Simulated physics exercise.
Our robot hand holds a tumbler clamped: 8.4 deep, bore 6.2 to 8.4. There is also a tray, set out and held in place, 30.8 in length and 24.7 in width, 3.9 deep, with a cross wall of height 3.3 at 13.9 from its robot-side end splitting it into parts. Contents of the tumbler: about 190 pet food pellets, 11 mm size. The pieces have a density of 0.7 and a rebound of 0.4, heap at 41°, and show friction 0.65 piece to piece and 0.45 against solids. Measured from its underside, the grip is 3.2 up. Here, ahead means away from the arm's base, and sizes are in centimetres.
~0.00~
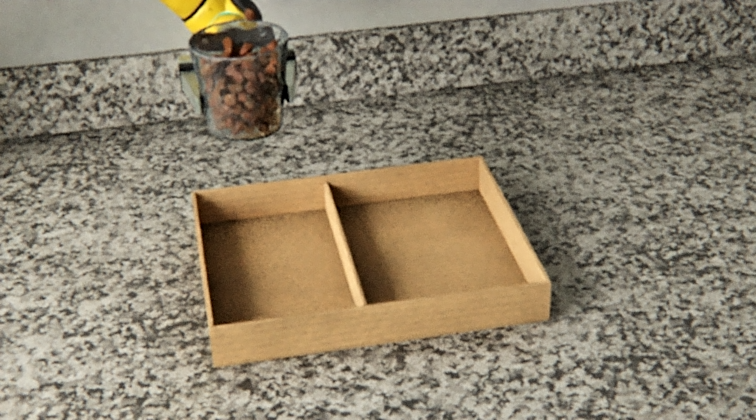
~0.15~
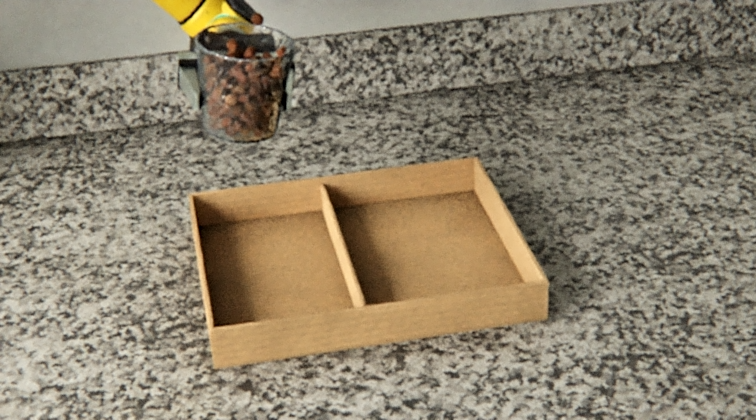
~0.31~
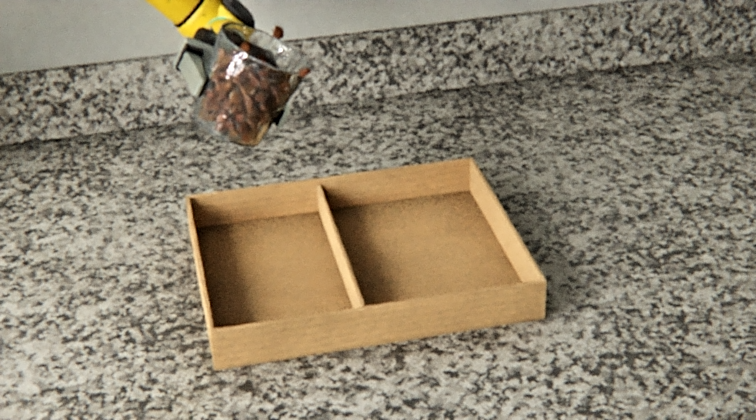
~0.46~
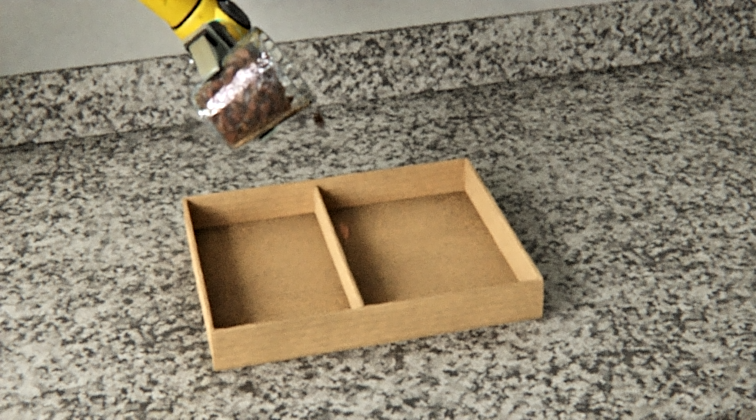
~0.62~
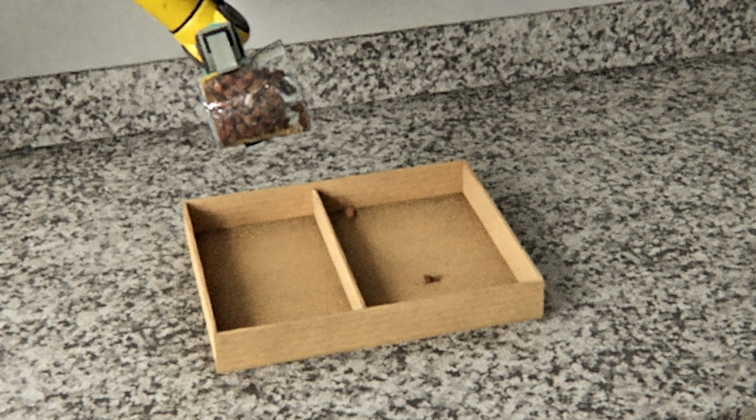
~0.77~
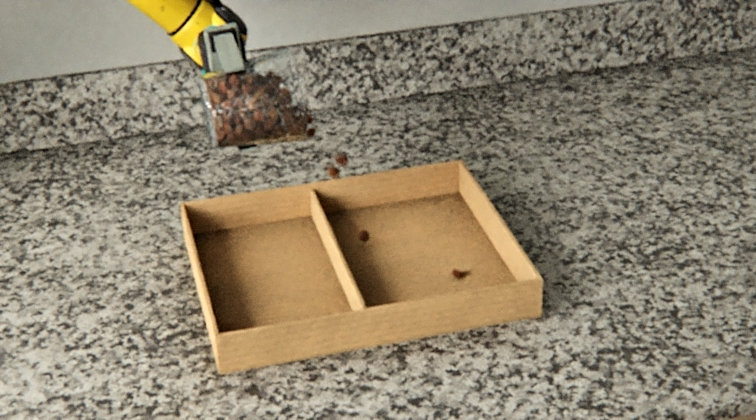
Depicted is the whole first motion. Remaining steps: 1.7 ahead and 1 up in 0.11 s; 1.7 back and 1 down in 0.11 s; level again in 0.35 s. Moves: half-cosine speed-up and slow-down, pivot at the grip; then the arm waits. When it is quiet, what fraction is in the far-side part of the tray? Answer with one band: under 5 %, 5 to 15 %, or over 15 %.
Over 15 %.
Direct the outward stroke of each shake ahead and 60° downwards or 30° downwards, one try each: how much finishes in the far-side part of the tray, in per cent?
Roughly 10 per cent, then 20 per cent.
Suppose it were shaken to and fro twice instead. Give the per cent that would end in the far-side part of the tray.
In that case, some 50 per cent.
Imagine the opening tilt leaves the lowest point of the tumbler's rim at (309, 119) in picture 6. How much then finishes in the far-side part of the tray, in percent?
It comes out near 15 percent.
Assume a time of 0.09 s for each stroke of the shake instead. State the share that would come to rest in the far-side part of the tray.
Then roughly 40 percent.
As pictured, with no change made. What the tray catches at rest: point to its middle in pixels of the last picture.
Near pixel (384, 262).
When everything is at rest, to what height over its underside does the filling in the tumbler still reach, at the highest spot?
Around 7.0 centimetres above the underside.
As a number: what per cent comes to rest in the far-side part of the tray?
35 per cent, more or less.
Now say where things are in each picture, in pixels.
The tumbler middle at (243, 84), level; upper third of the load around (244, 67), from x 205 to 275, top at y 15; 190 in the tumbler, in the first picture.
The tumbler middle at (243, 87), tilted 8° forward; upper third of the load around (240, 68), from x 205 to 280, top at y 20, in the second picture.
The tumbler middle at (245, 90), tilted 30° forward; upper third of the load around (241, 74), from x 205 to 305, top at y 35; 189 in the tumbler, 1 in flight or on a rim, in the third picture.
The tumbler middle at (247, 94), tilted 56° forward; upper third of the load around (242, 77), from x 205 to 345, top at y 55; 188 in the tumbler, 1 in the far-side part, 1 in flight or on a rim, in the fourth picture.
The tumbler middle at (250, 100), tilted 78° forward; upper third of the load around (244, 86), from x 205 to 430, top at y 65; 188 in the tumbler, 2 in the far-side part, in the fifth picture.
The tumbler middle at (250, 103), tilted 86° forward; upper third of the load around (237, 92), from x 210 to 455, top at y 75; 186 in the tumbler, 2 in the far-side part, 2 in flight or on a rim, in the sixth picture.
After 1.00 s, tilted 86° forward, highest piece 22 above the table; 149 in the tumbler, 7 in the far-side part, 34 in flight or on a rim.
After 1.23 s, tilted 21° forward, highest piece 25 above the table; 123 in the tumbler, 57 in the far-side part, 4 in the robot-side part, 6 in flight or on a rim.
After 1.54 s, level, highest piece 25 above the table; 122 in the tumbler, 63 in the far-side part, 5 in the robot-side part.
After 2.59 s, level, highest piece 25 above the table; 122 in the tumbler, 63 in the far-side part, 5 in the robot-side part.
In the end, 122 in the tumbler, 63 in the far-side part, 5 in the robot-side part. That is 33 % in the far-side part of the tray.
